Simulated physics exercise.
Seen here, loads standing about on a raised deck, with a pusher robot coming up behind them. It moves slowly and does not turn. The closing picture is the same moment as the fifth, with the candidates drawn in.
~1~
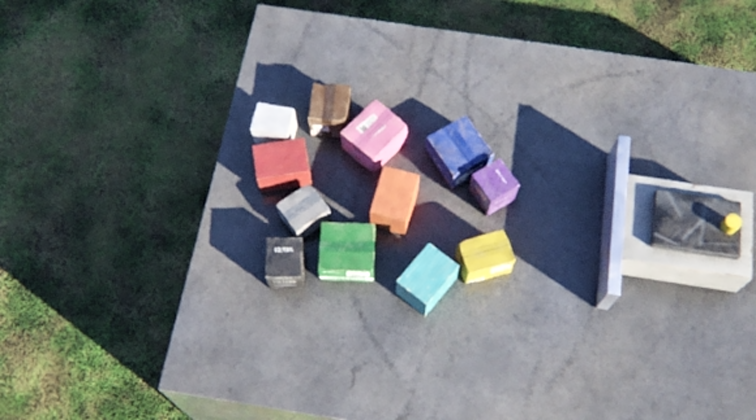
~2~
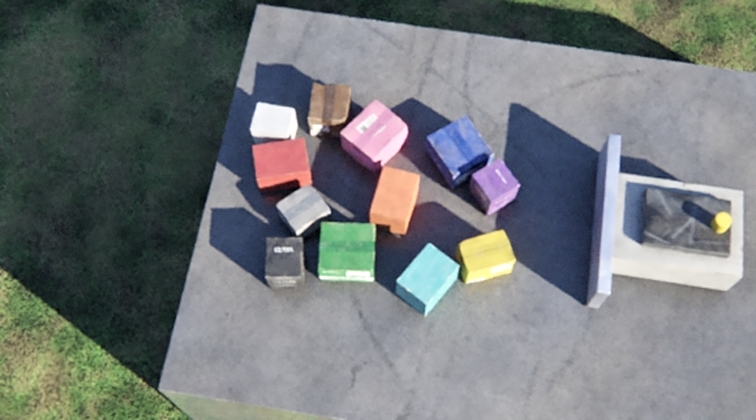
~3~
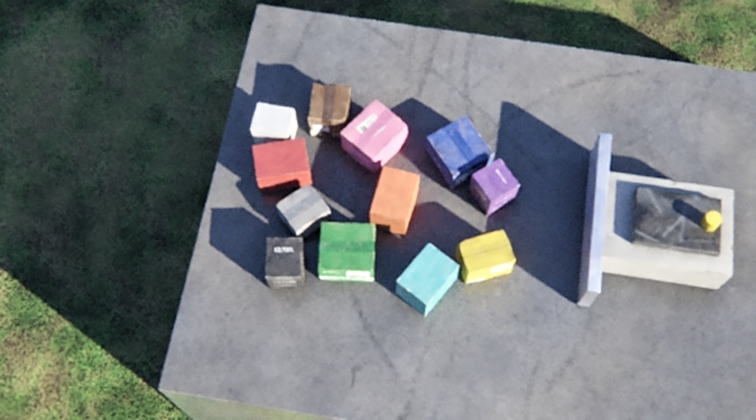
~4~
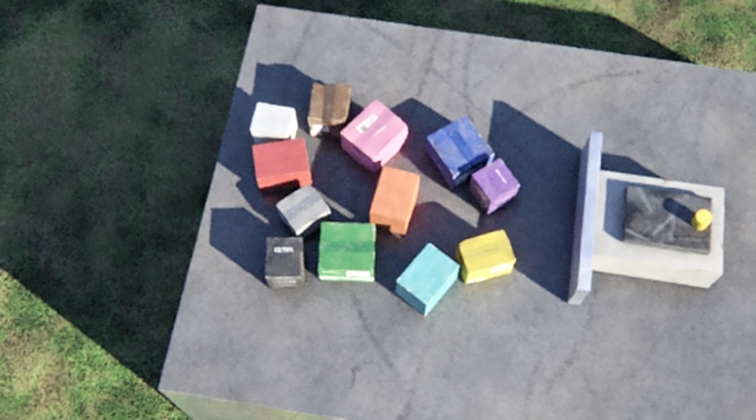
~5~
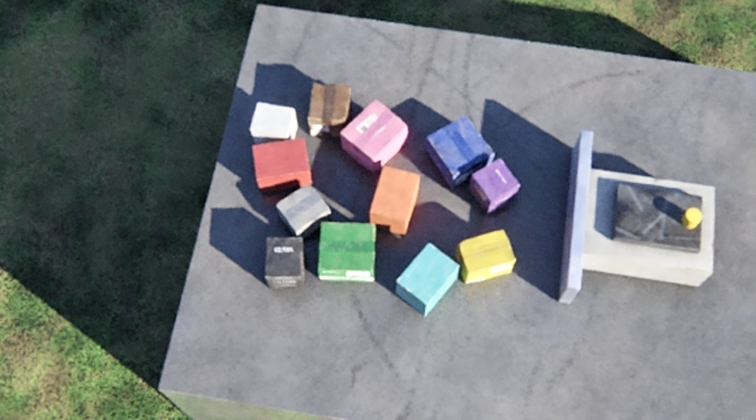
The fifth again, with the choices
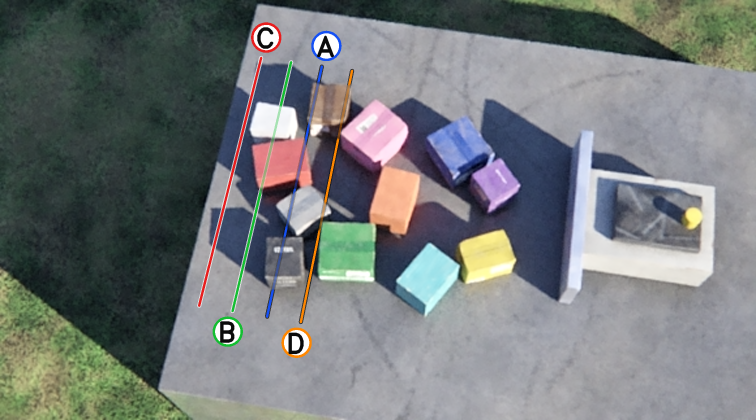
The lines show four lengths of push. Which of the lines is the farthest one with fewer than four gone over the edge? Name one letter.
As far as mark A.
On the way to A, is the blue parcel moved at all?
By then, yes.
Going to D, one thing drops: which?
It is the white crate.
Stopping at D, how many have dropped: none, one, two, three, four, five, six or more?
In all, one.
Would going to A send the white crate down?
Yes.
On the copy, A at (296, 184); B at (264, 179); C at (232, 175); D at (328, 189).
On A. First, robot (545, 201); turquoise crate (399, 279); blue parcel (447, 144).
Then, robot (443, 186); white crate (258, 123); brown parcel (282, 91).
Finally, robot (365, 174); white crate over the edge; red crate over the edge; two fallen.
By contrast, B drops six; C drops nine; D is within the limit but short.
